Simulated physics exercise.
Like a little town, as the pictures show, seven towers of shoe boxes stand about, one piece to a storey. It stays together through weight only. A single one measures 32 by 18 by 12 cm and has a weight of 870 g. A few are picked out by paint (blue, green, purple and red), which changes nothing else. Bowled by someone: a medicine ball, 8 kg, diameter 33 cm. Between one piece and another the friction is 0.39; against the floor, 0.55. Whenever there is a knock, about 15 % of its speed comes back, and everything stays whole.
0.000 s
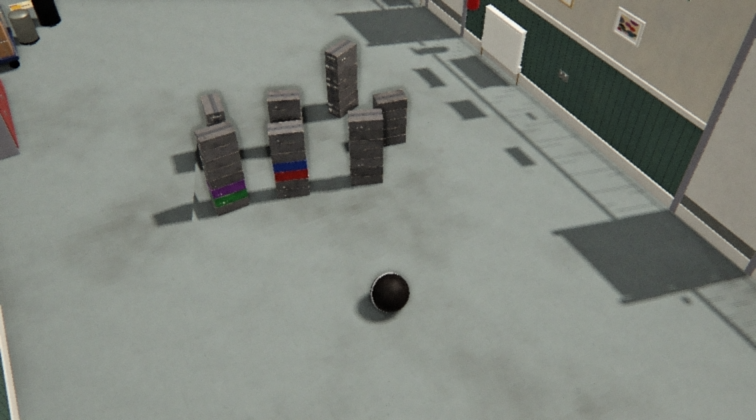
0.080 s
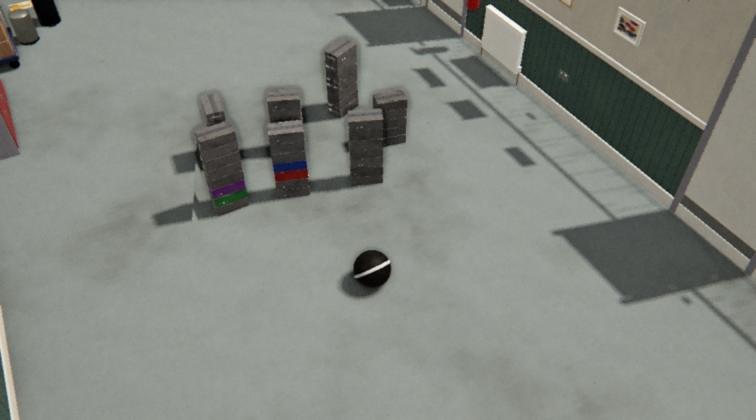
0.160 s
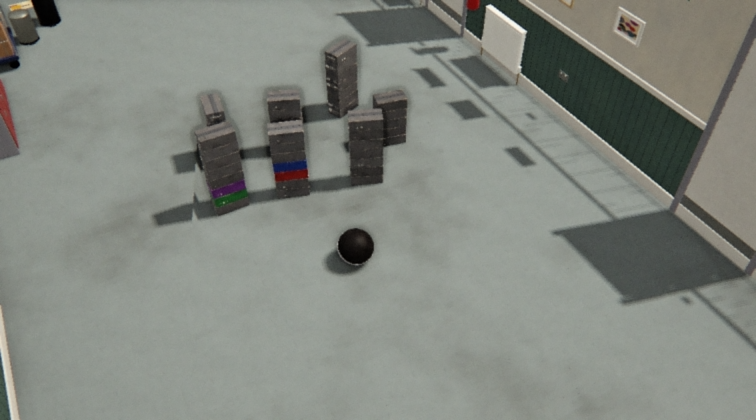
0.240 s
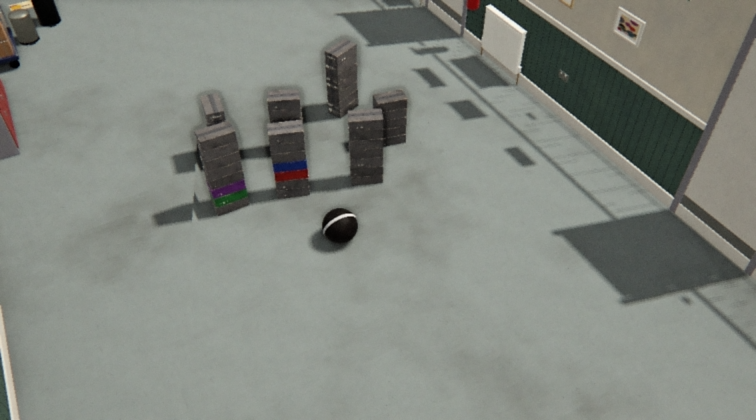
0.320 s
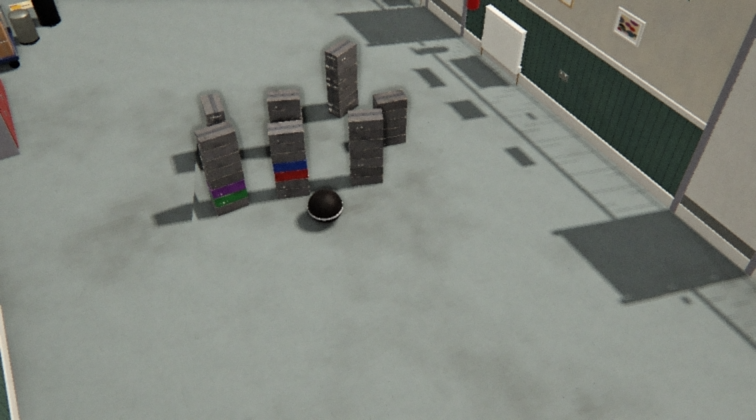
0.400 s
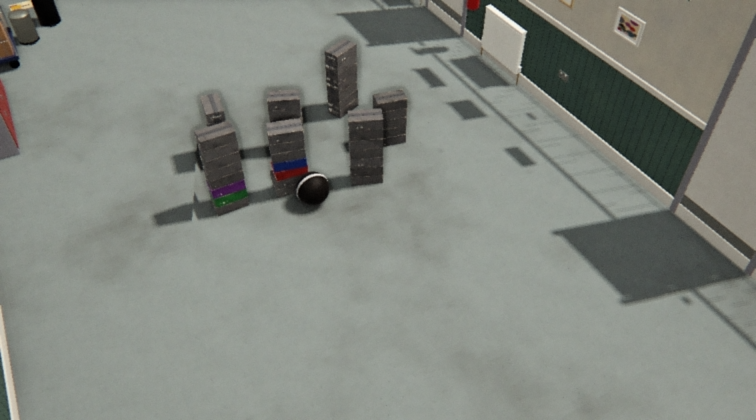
Black ball with a white stripe rolling across a grey floor towards stacked grey blocks and knocking against the red-and-blue-banded stack.
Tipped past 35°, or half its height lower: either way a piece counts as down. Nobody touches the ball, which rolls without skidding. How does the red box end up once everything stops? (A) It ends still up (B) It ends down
The answer is B.
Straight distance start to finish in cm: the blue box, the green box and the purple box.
Blue 45 cm, green 0 cm, purple 0 cm.
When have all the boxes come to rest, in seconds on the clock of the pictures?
Time: About 2.0 s.
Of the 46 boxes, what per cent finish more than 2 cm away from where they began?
Displaced: 35 %.
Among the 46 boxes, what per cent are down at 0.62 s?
By that time it is 10 percent.
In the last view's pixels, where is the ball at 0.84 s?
Near (279, 140).
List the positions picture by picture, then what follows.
In the first picture (we follow the side turned to the camera), ball (390, 293) 1.37 m from contact, 3.7 m/s; red box (292, 176); blue box (290, 167); purple box (229, 190); no piece has moved.
In the second picture, ball (372, 269) 1.07 m from contact, 3.7 m/s; red box (292, 176).
In the third picture, ball (356, 247) 78 cm from contact, 3.7 m/s; red box (292, 176).
In the fourth picture, ball (340, 226) 48 cm from contact, 3.7 m/s; red box (292, 176).
In the fifth picture, ball (325, 206) 19 cm from contact, 3.7 m/s; red box (292, 176).
In the sixth picture, ball (313, 189) after contact, 2.6 m/s; red box (292, 173) tipped 4°; blue box (290, 165) tipped 4°; green box (232, 198); 7 stirred so far.
Around 0.62 s, ball still moving; 4 of the 46 boxes down; red box tipped 3°; blue box tipped 29°, 8 cm lower.
Around 0.84 s, ball still moving; 6 of the 46 boxes down; red box tipped 68°, 15 cm lower; blue box tipped 29°, 28 cm lower.
Around 1.28 s, ball still moving; 10 of the 46 boxes down; red box upside down; blue box 35 cm lower.
Finally (2.1 s), ball rolling away; 10 of the 46 boxes down; red box upside down; blue box 35 cm lower; purple box unmoved. Seen by the last camera, middles, red box near (242, 112), blue box near (280, 170).
